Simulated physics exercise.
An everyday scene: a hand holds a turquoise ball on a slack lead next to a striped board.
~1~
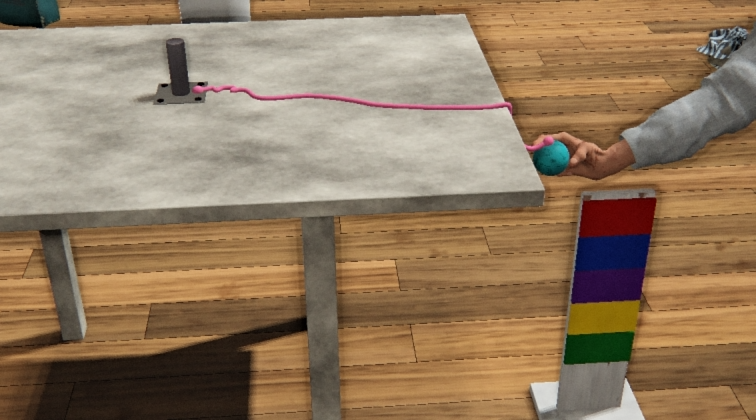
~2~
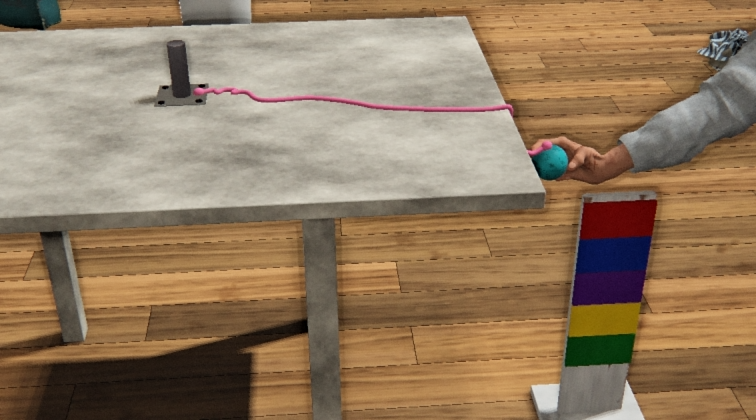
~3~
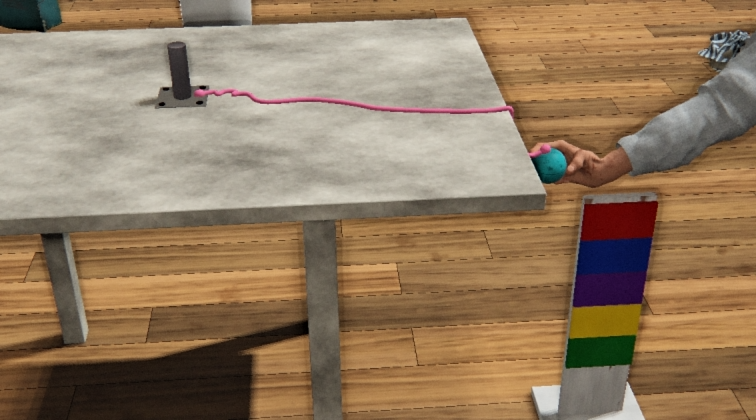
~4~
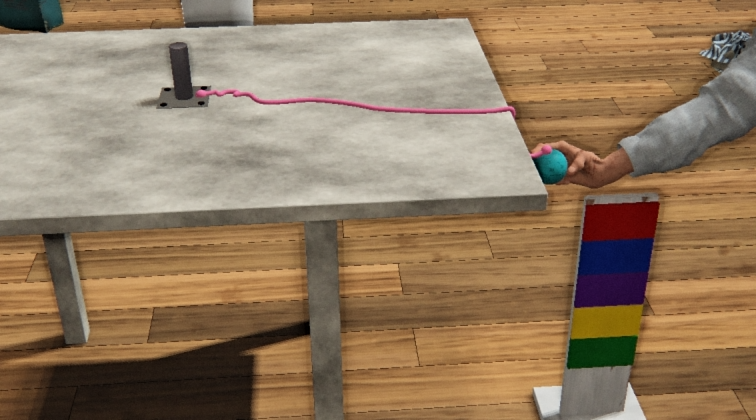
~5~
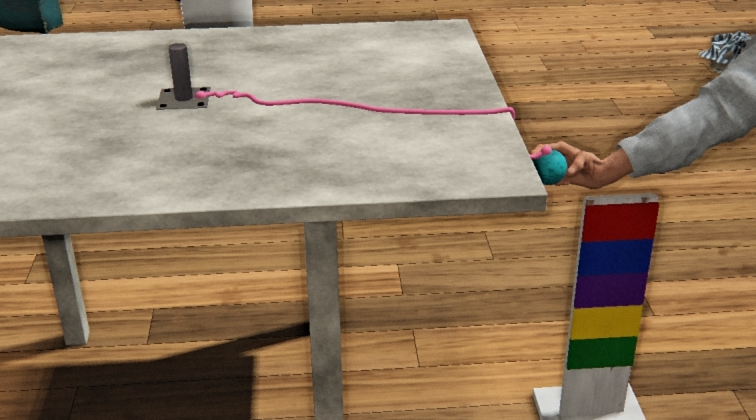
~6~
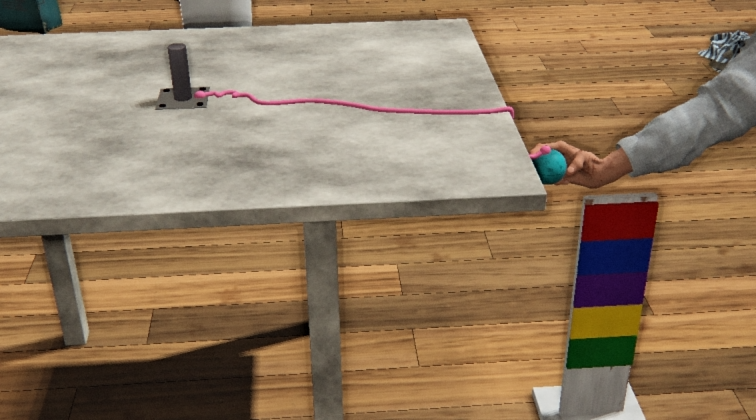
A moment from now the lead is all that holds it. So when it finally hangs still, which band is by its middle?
At red.
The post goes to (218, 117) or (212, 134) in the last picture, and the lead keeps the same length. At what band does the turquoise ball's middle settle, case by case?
One after the other, blue; blue.
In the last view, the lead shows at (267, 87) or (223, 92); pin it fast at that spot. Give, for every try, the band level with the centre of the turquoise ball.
Try one: Red. Try two: Red.
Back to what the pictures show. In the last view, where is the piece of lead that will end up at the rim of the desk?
Spot: Approx. (480, 112).
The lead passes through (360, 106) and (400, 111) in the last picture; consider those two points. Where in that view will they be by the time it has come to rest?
They finish close to (389, 98) and close to (430, 98).
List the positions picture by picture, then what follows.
Turquoise ball (551, 158); red (618, 219); blue (613, 254); purple (609, 287); yellow (604, 319); green (600, 349), in the first picture.
Turquoise ball (549, 162); lead through (229, 90) (284, 100) (352, 103) (428, 110) (506, 111), in the second picture.
Turquoise ball (548, 166), in the third picture.
Turquoise ball (549, 167); lead through (231, 92) (286, 102) (354, 105) (430, 112) (508, 113), in the fourth picture.
Turquoise ball (549, 168), in the fifth picture.
Turquoise ball (548, 167); lead through (230, 93) (285, 103) (353, 105) (429, 112) (507, 113), in the sixth picture.
A little later, ball near (514, 211); level with red.
Next, ball near (487, 210); level with red.
Later still, ball near (482, 216); level with red.
When it is over, ball near (489, 218); level with red. The red one.
